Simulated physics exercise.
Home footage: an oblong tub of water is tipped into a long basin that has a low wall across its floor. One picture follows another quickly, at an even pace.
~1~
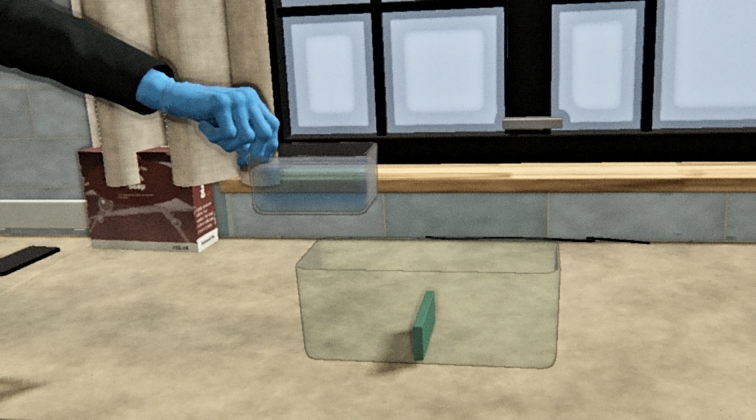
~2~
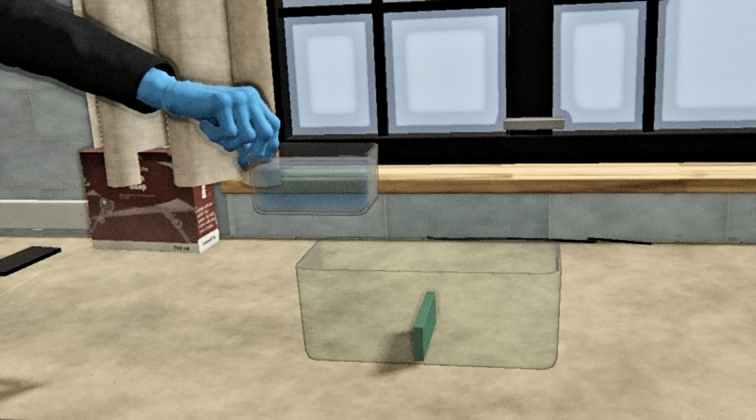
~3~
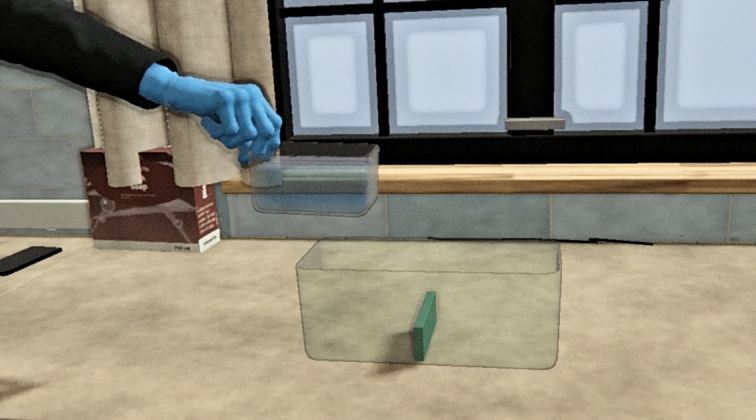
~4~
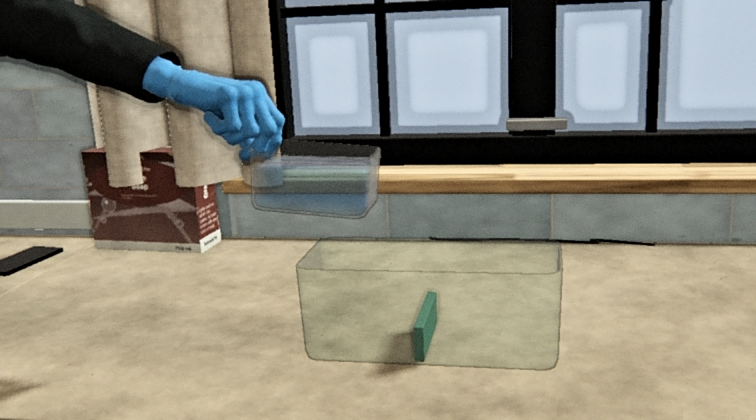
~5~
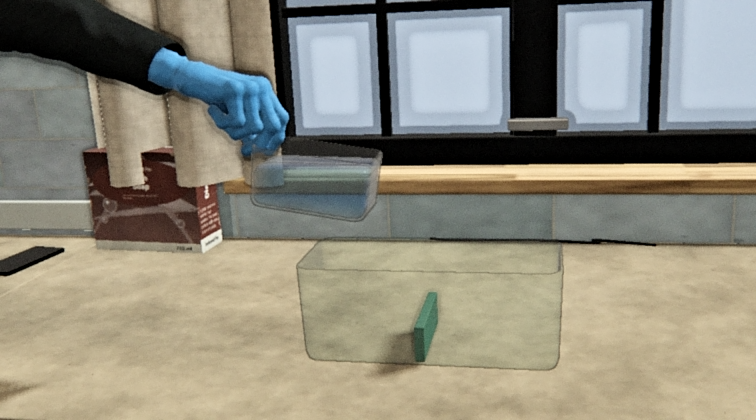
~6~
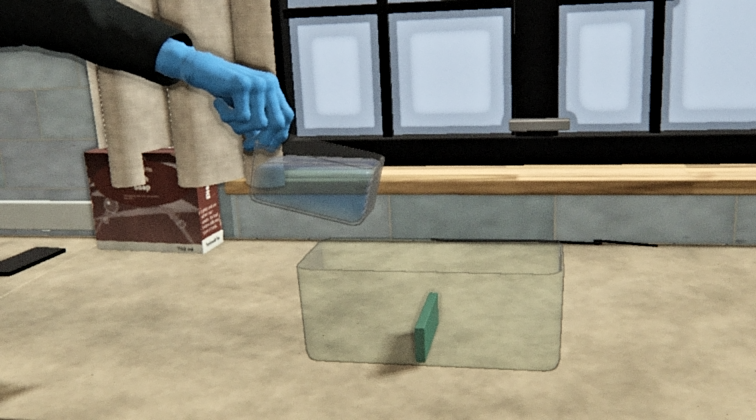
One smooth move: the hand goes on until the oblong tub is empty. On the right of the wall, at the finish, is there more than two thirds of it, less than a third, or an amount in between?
There is an amount in between there.
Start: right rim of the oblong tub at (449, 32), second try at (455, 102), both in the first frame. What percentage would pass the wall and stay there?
Try one: 75 %; try two: 85 %.
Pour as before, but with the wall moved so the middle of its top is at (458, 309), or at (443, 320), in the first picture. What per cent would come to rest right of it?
About 0 and 30 per cent.
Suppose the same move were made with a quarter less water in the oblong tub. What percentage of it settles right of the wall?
Roughly 35 percent.
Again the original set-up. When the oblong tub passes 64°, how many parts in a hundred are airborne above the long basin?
It works out to about 30 percent.
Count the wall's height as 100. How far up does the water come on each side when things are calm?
On the left roughly 40, on the right roughly 40.
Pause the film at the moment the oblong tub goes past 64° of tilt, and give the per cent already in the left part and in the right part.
5 % left, 15 % right.
A moment on, the oblong tub is tipped part way and 52 per cent is still to pour, 5 is left of the wall and 15 right of it.
Next, the oblong tub is tipped on its side and 14 per cent is still to pour, 26 is left of the wall and 56 right of it.
Then the oblong tub is tipped on its side and 3 per cent is still to pour, 39 is left of the wall and 56 right of it.
Later the oblong tub is tipped on its side and 1 per cent is still to pour, 42 is left of the wall and 56 right of it.
Finally, 43 per cent lies left of the wall, 56 right of it and 0 outside.
